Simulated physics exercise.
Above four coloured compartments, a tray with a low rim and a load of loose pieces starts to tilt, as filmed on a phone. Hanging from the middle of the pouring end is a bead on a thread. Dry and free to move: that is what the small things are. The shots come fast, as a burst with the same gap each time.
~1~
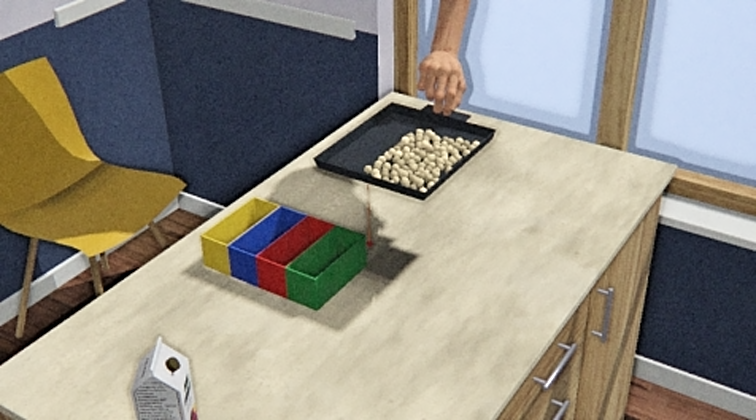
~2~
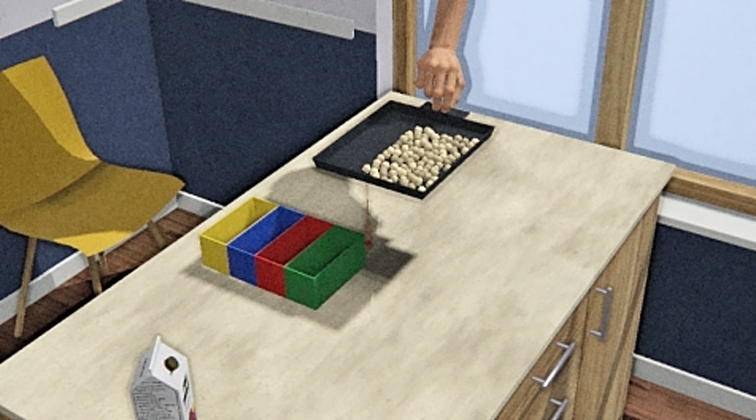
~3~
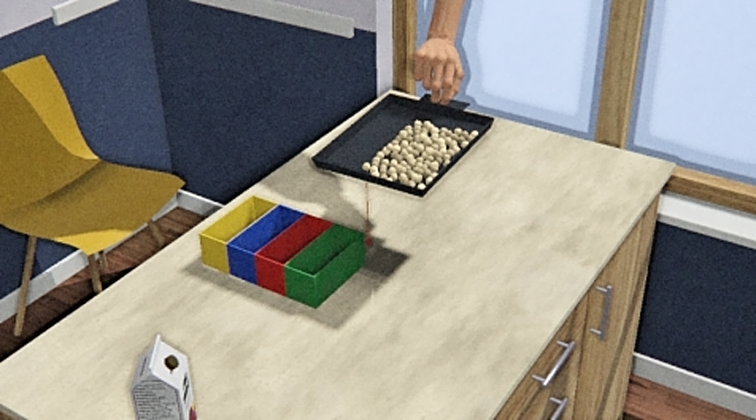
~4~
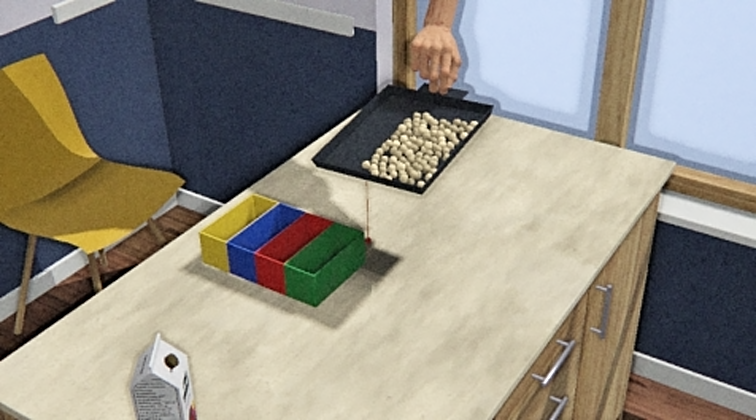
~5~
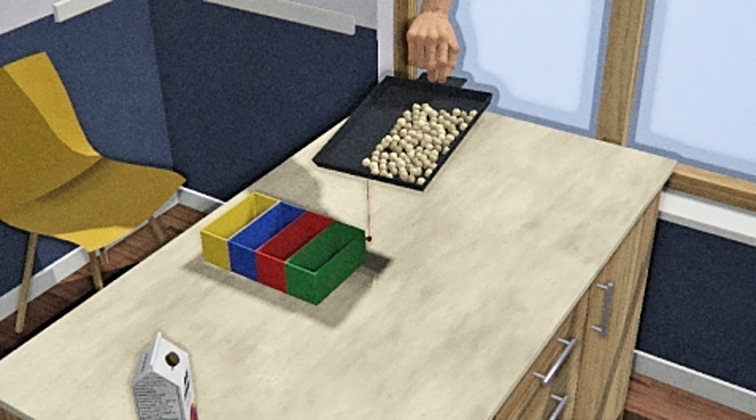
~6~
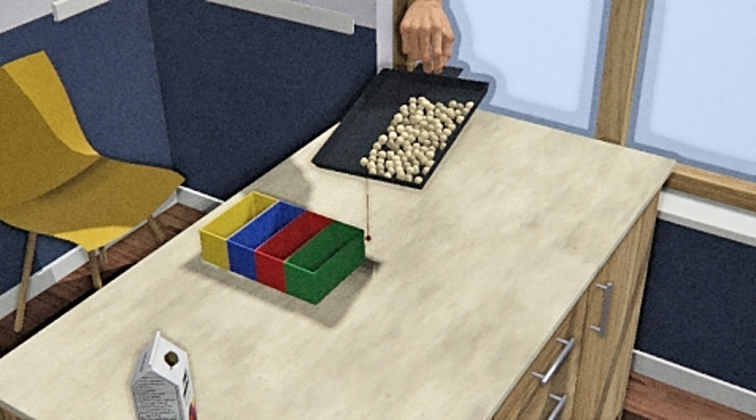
At first, a hand grips the far edge of a dark tray of pale, round nuts lying nearly level beside four compartments coloured yellow, blue, red and green. Then the hand slowly raises the tray's far side, tilting it slightly toward its near left corner, while the nuts stay clustered on it.
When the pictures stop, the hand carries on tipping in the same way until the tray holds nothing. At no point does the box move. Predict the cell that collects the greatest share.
The green cell collects the greatest share.
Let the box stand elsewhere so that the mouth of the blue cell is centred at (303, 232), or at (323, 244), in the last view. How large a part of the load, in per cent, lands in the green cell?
Some 20 percent in the first case, 0 percent in the second.
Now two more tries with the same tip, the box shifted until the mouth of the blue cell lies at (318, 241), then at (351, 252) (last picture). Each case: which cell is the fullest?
For the first position it is the cell in blue, and for the second it is the yellow cell.
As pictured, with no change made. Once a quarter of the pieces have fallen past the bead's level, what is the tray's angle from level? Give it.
I'd put it at about 110 degrees.
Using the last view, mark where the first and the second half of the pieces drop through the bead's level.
(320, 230), then (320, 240).
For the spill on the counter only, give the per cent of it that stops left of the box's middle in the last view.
20 per cent or thereabouts.
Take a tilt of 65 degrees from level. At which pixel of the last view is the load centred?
Look close to (365, 153) in the last picture.
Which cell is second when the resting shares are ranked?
The one in second place is the red one.
Shortly afterwards, tray tipped steeply; all but a few on the tray; only a few in the green cell; only a few falling or outside the box.
Next, tray tipped past a quarter turn; the bulk on the tray; only a few in the red cell; only a few in the green cell; near a quarter falling or outside the box.
Some moments later, tray tipped past a quarter turn; near a third in the green cell; near a quarter in the red cell; only a few in the yellow cell; near a third falling or outside the box.
In the end, tray tipped past a quarter turn; near a third in the green cell; near a quarter in the red cell; only a few in the yellow cell; none at all in the blue cell; near a third outside the box.
